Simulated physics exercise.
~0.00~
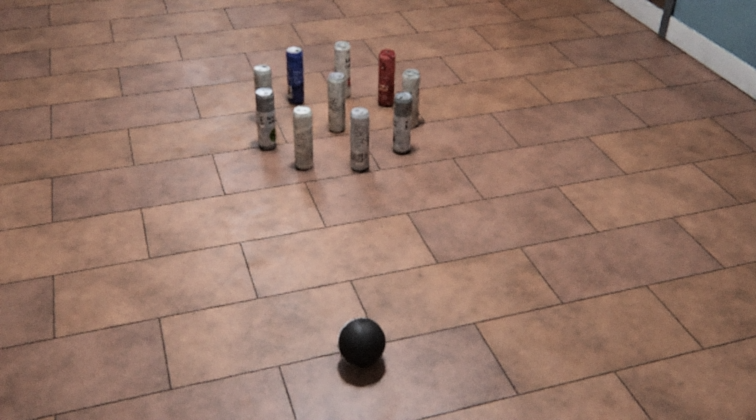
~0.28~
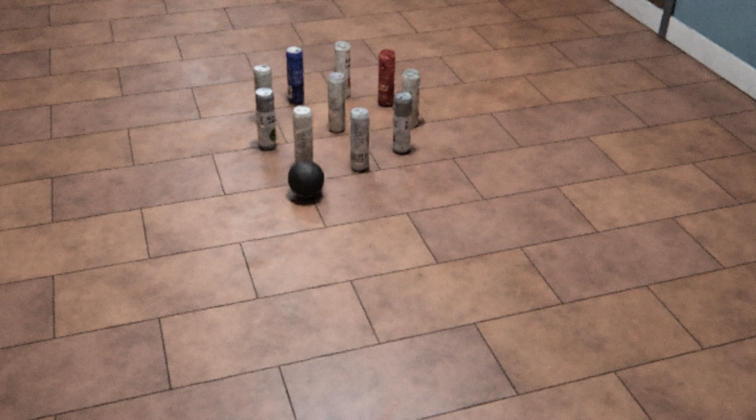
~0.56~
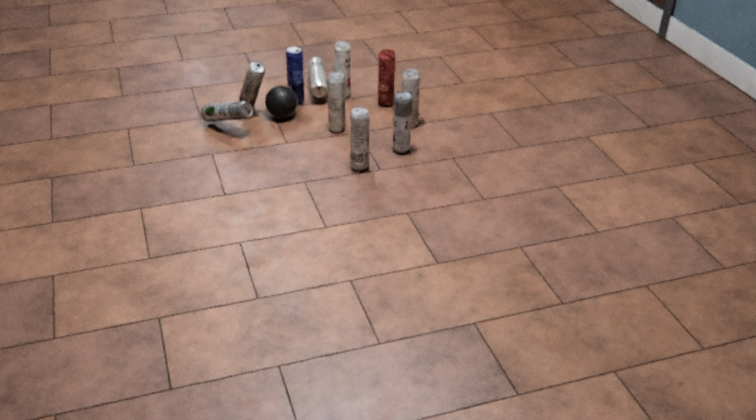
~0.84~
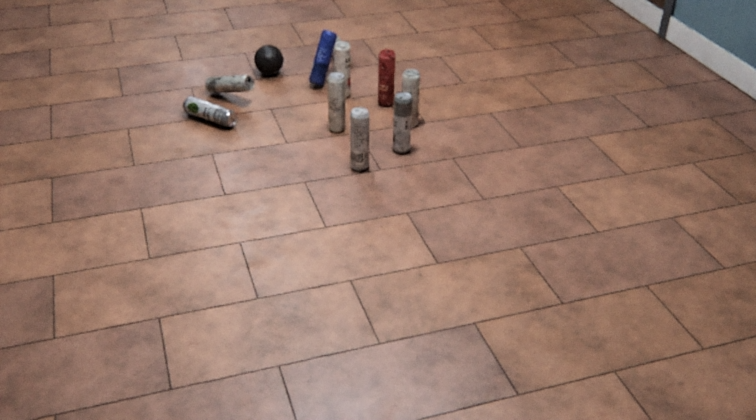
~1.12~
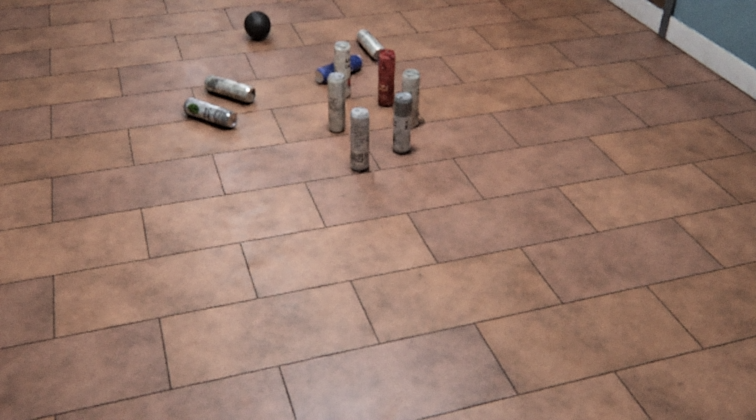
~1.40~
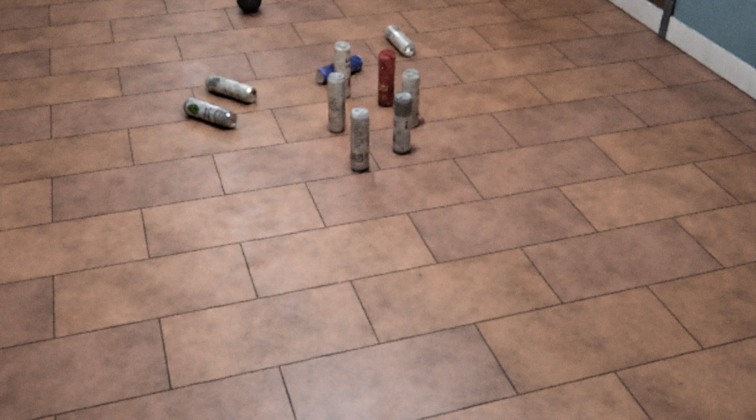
A dark ball rolled across a tiled floor into a cluster of upright tubes, knocking over a few pale ones on the left and then the blue one, before rolling away toward the back while the red tube and several others stayed standing.
